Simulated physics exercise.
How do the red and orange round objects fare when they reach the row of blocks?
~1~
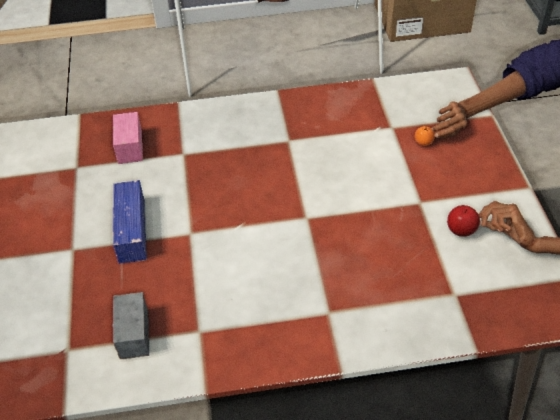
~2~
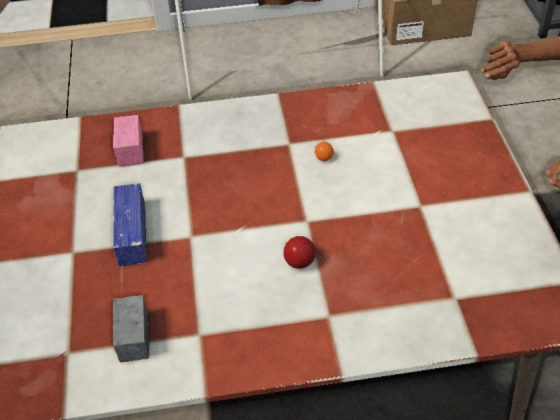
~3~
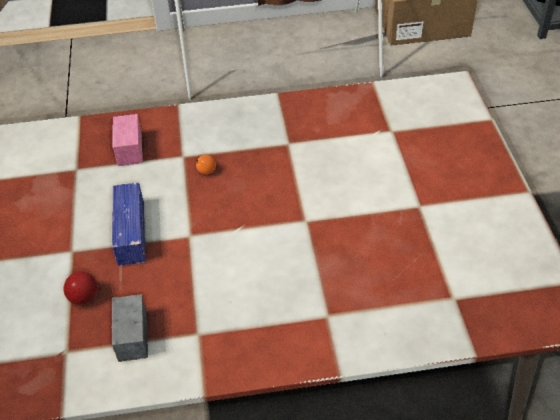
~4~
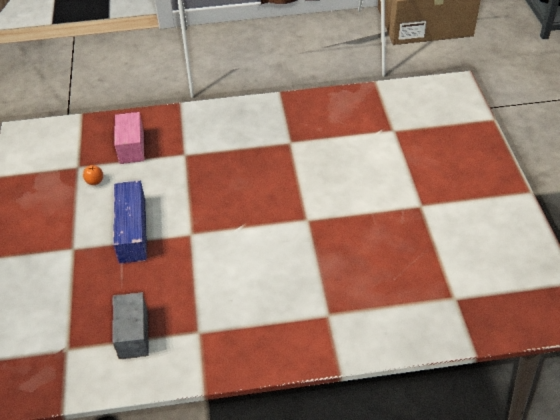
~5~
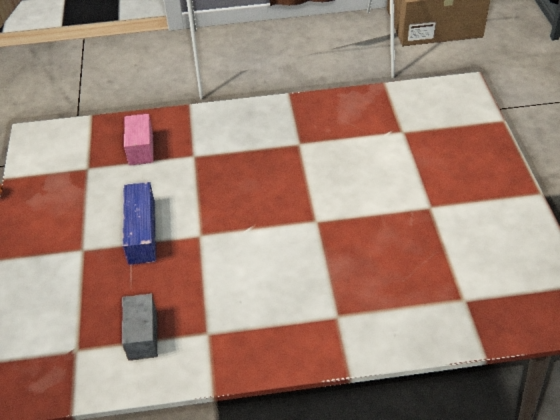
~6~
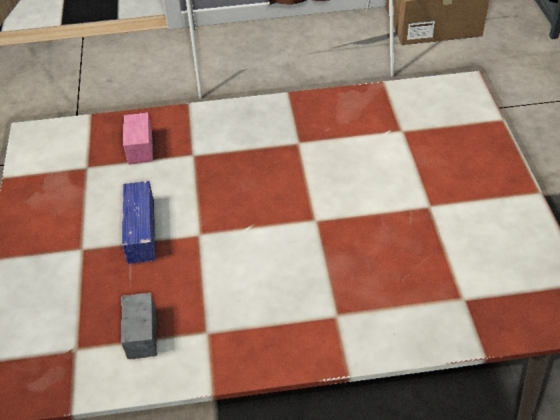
Both make it through. The red one rolls between the blue and grey blocks, and the orange one rolls between the pink and blue blocks.
